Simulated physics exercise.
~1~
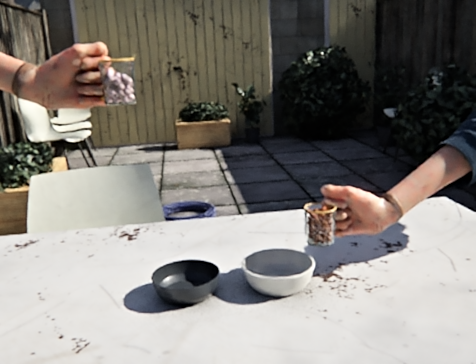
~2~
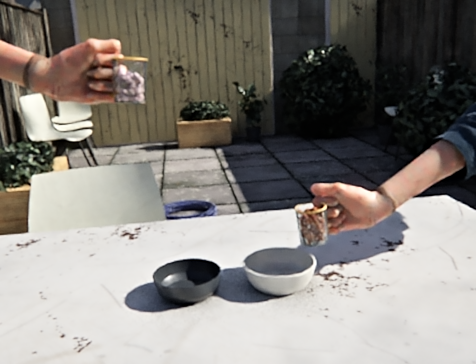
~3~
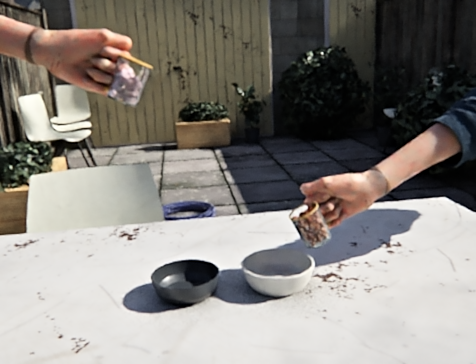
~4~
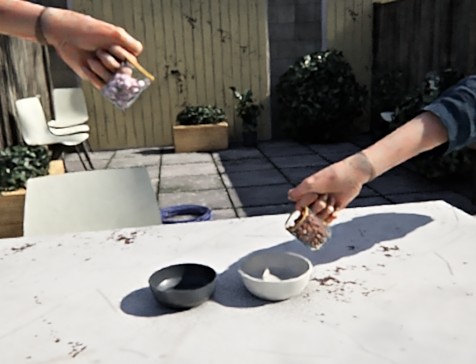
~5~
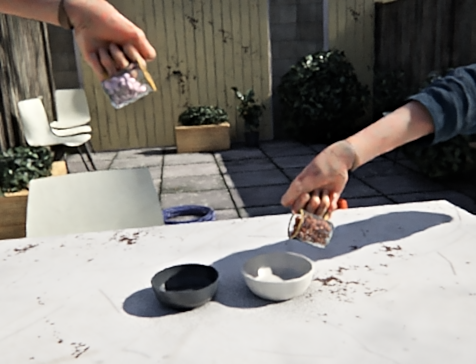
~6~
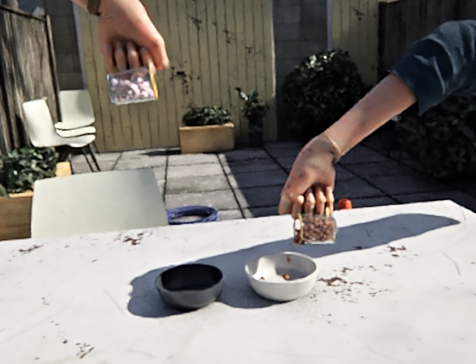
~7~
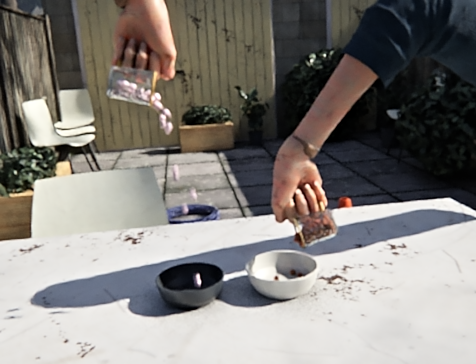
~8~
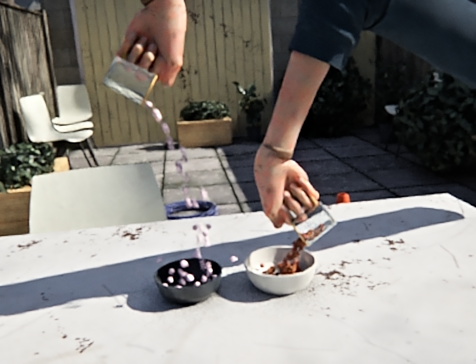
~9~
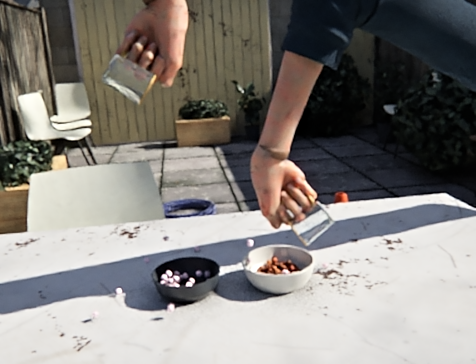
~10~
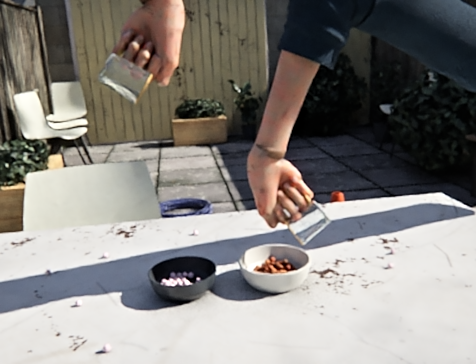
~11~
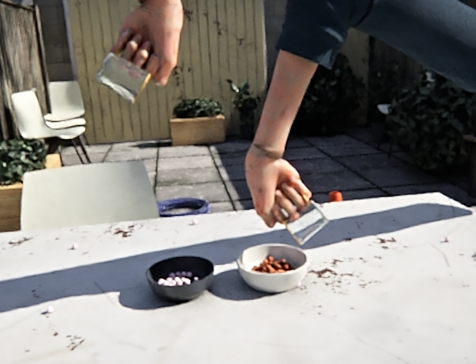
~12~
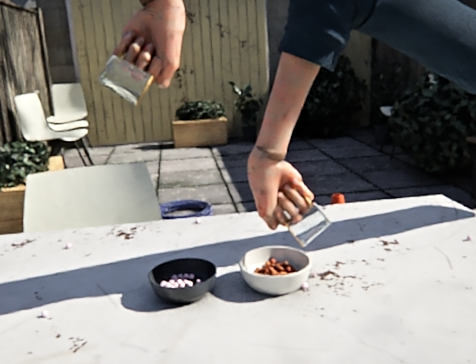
Sunlit patio table, two hands tipping clear cups, pale pieces scattering around the dark bowl, brown ones filling the white bowl.
